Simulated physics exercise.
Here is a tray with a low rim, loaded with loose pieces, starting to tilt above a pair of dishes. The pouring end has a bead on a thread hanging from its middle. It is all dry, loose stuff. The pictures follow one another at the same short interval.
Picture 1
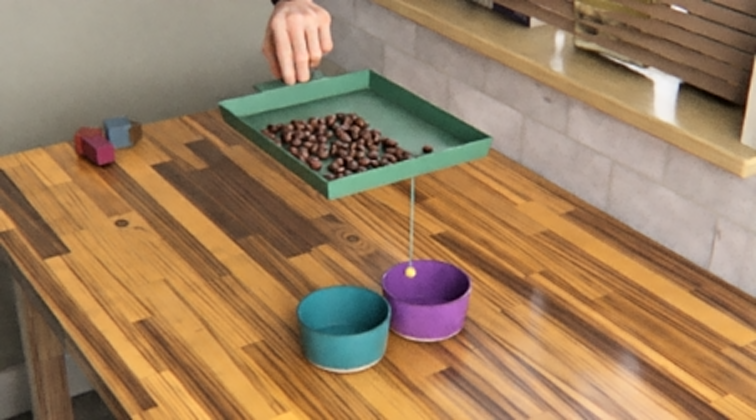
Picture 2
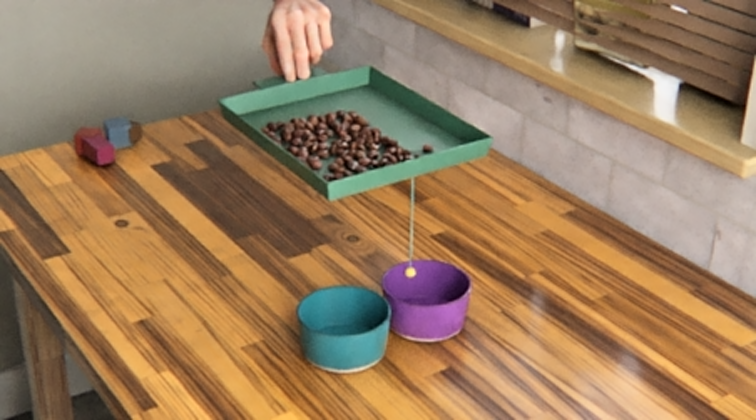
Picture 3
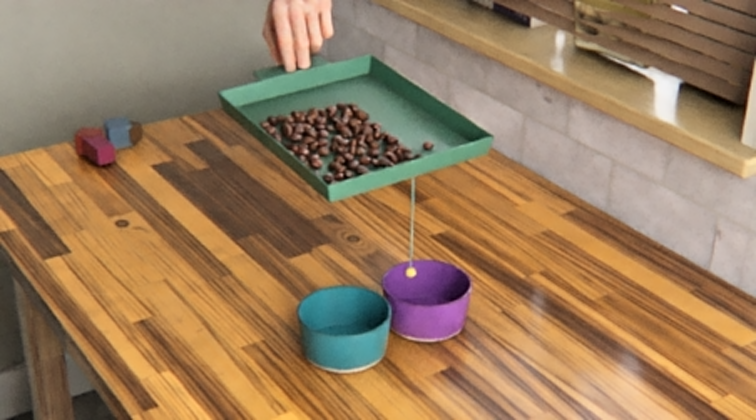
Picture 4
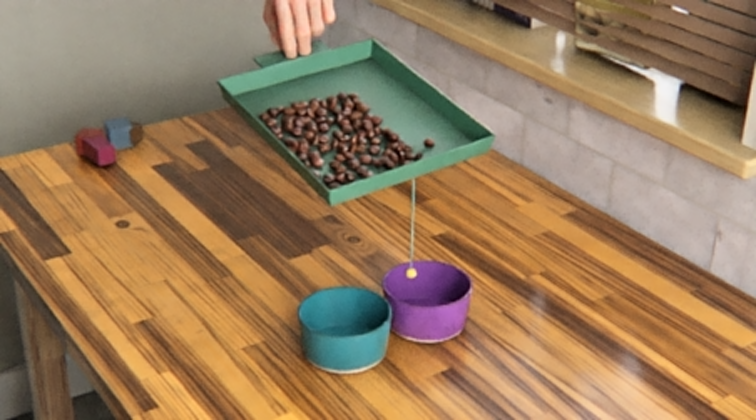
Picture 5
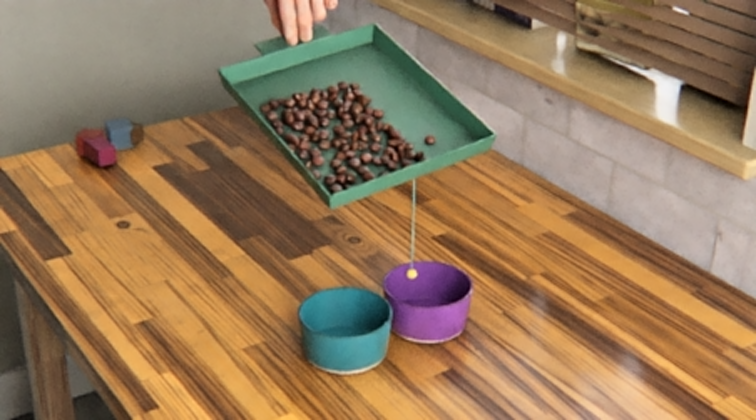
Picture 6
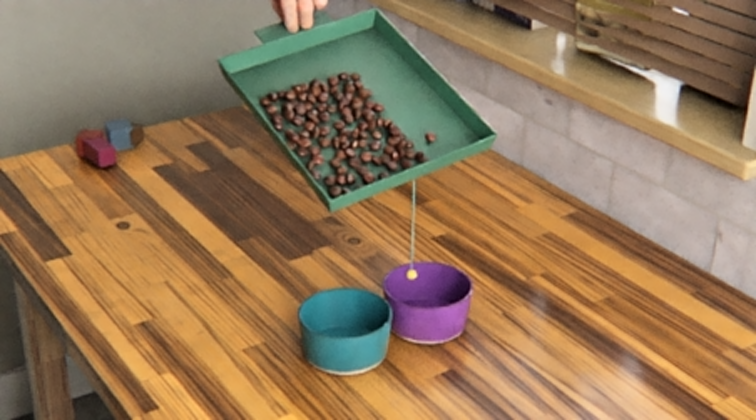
The footage shows a hand gradually raising the handle end of a green tray of small dark brown pieces, tilting it toward its near left corner, above a teal dish and a purple dish on a wooden table.
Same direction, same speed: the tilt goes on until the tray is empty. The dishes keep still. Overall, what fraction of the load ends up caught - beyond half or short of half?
Beyond half.
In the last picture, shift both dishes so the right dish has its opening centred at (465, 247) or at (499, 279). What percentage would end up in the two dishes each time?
Close to 0 in a hundred first, close to 20 in a hundred second.
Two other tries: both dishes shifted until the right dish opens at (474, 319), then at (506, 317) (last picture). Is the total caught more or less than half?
Result - try one, below the halfway mark; try two, below the halfway mark.
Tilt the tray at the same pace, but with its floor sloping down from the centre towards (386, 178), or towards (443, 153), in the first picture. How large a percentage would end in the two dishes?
In turn some 50 and 10 per cent.
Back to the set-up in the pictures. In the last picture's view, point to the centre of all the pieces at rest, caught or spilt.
I'd mark it at roughly (351, 350).
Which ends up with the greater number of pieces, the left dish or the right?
Looking at the end state, it is the left-side one.
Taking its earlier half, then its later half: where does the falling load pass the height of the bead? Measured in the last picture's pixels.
Earlier portion about (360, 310); later portion about (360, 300).
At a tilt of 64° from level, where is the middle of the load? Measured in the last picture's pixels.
The middle of the load sits near (363, 159).
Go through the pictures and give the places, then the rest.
The first picture shows corners of the pouring end at (330, 179) and (487, 137), level; middle of the load at (337, 144), flat chocolate drops; left dish at (369, 348); right dish at (452, 318); bead on its thread at (410, 272).
The second picture shows corners of the pouring end at (330, 180) and (487, 137), level; middle of the load at (337, 143).
The third picture shows corners of the pouring end at (330, 183) and (488, 135), tipped barely, lowest at the left corner; middle of the load at (337, 139).
The fourth picture shows corners of the pouring end at (331, 188) and (490, 135), tipped a little, lowest at the left corner; middle of the load at (338, 135).
The fifth picture shows corners of the pouring end at (332, 192) and (491, 134), tipped clearly, lowest at the left corner; middle of the load at (339, 130).
The sixth picture shows corners of the pouring end at (332, 197) and (492, 133), tipped clearly, lowest at the left corner; middle of the load at (339, 125); left dish at (370, 350); right dish at (453, 320).
Soon, tray tipped steeply; all on the tray.
A while on, tray tipped past a quarter turn; about a quarter on the tray; about a third in the left dish; about a quarter outside both; a small part in the air.
Towards the end, tray tipped past a quarter turn; about two thirds in the left dish; about a quarter outside both.
Finally, tray tipped past a quarter turn; about two thirds in the left dish; none in the right dish; about a quarter outside both.
